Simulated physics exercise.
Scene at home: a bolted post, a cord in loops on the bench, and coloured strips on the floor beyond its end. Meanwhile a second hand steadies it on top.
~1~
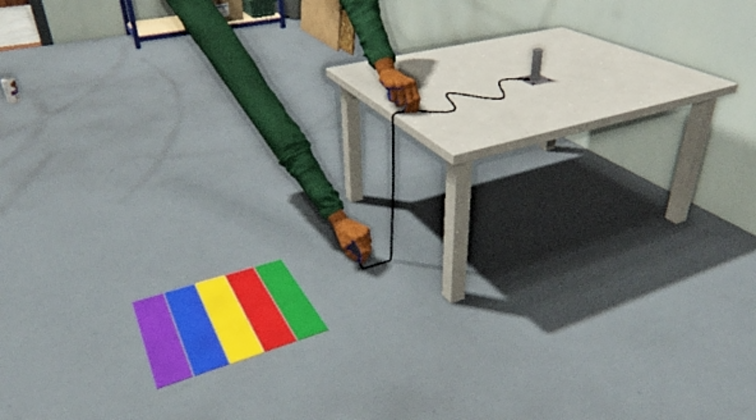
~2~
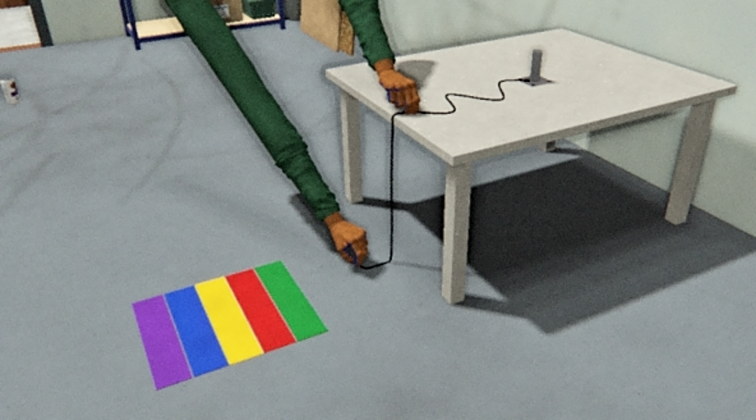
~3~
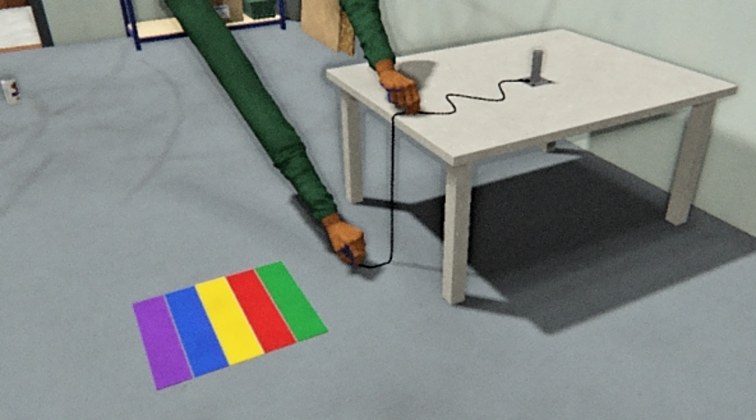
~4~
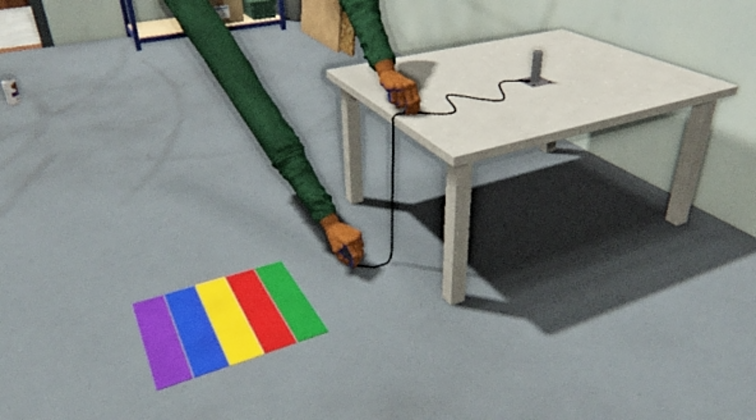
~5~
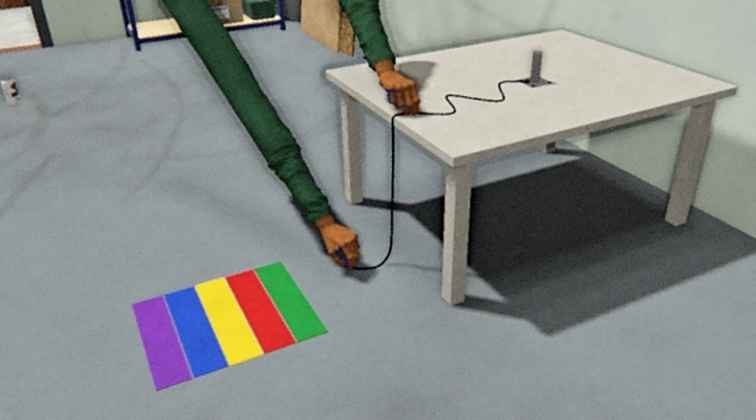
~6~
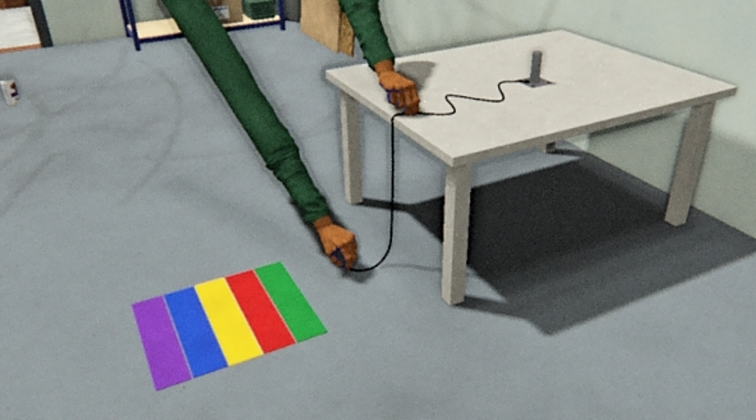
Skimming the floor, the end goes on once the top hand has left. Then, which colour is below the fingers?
The purple one is below them.
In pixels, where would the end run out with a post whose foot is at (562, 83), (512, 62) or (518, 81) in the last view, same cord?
Roughly (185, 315), (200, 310) and (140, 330).
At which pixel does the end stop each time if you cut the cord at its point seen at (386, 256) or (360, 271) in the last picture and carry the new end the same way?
Taking them in turn, near (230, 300) and near (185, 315).
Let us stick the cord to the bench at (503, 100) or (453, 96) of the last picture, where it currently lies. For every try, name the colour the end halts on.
Observed strip, first: Blue; second: Yellow.
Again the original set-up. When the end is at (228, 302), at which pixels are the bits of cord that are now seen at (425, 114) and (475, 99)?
You'll find one close to (382, 167) and the other close to (442, 104).
Soon after, end near (228, 302); over yellow.
Then, end near (183, 316); over blue.
At full stretch, end near (156, 324); over purple. The purple one.
